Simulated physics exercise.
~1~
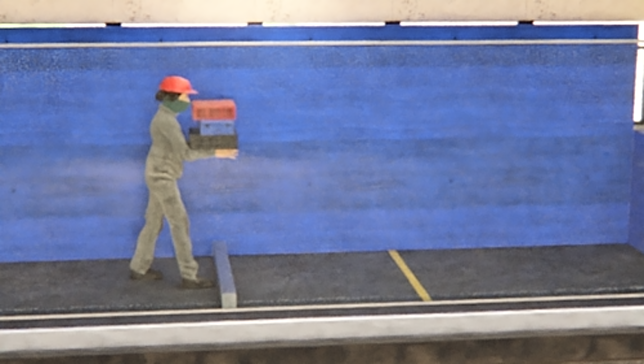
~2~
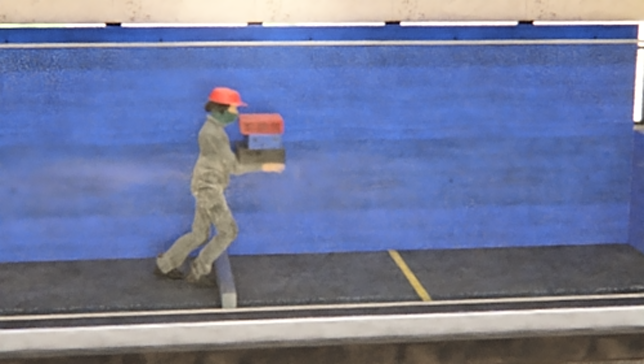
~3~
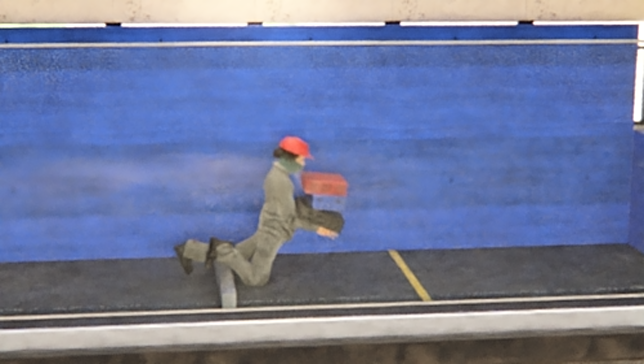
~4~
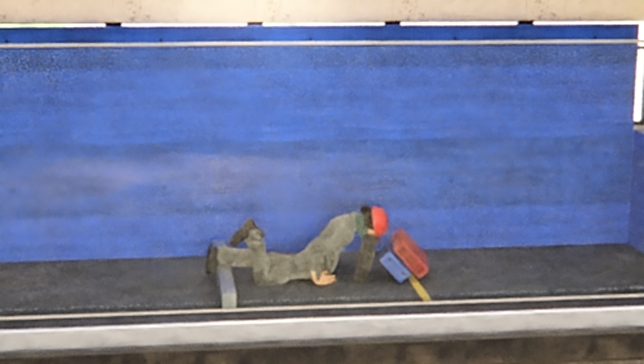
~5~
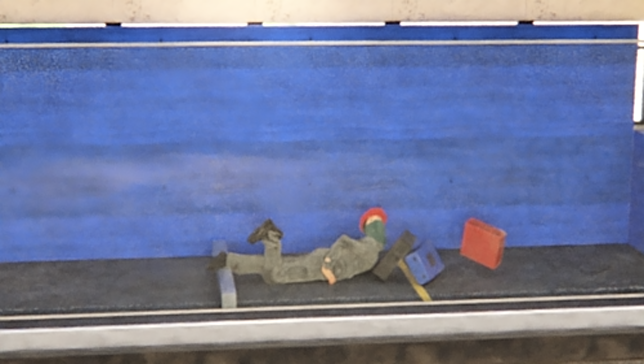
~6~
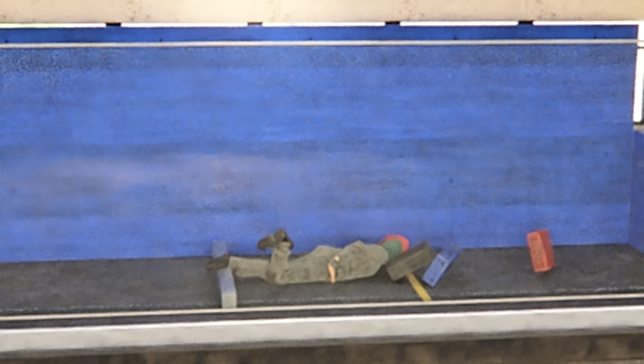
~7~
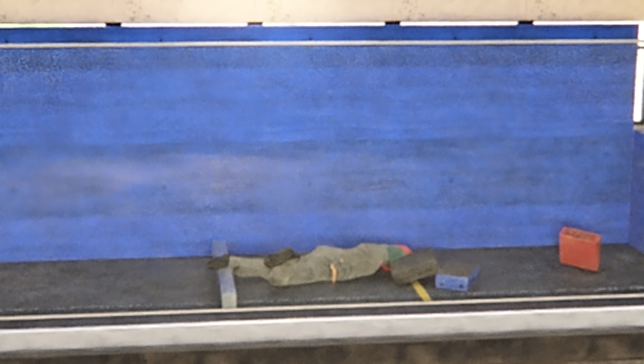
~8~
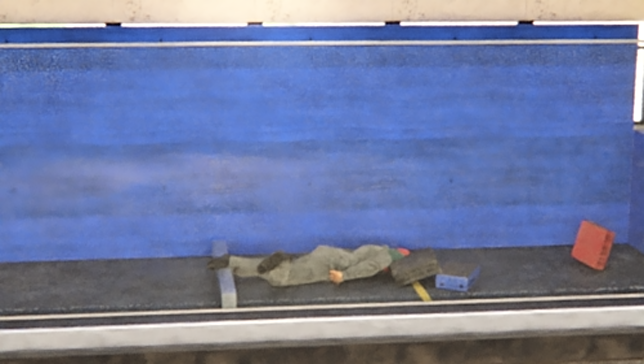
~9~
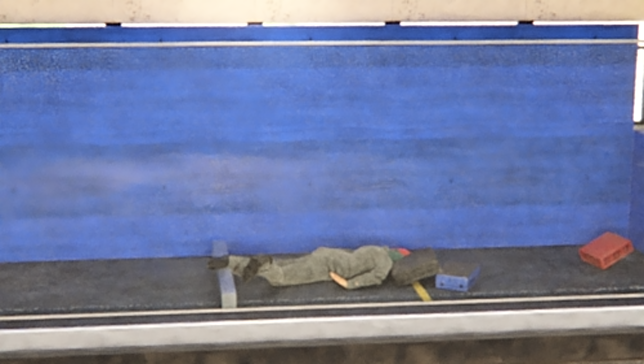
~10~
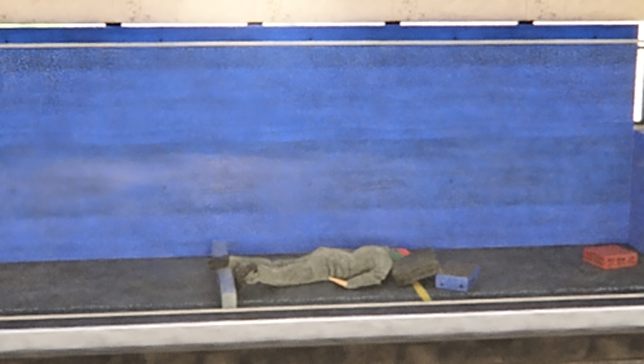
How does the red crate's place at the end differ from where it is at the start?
At the start the red crate sits on top of the stack in the courier's arms, on the left side of the view. By the end it rests on the floor at the far right, well past the yellow line.
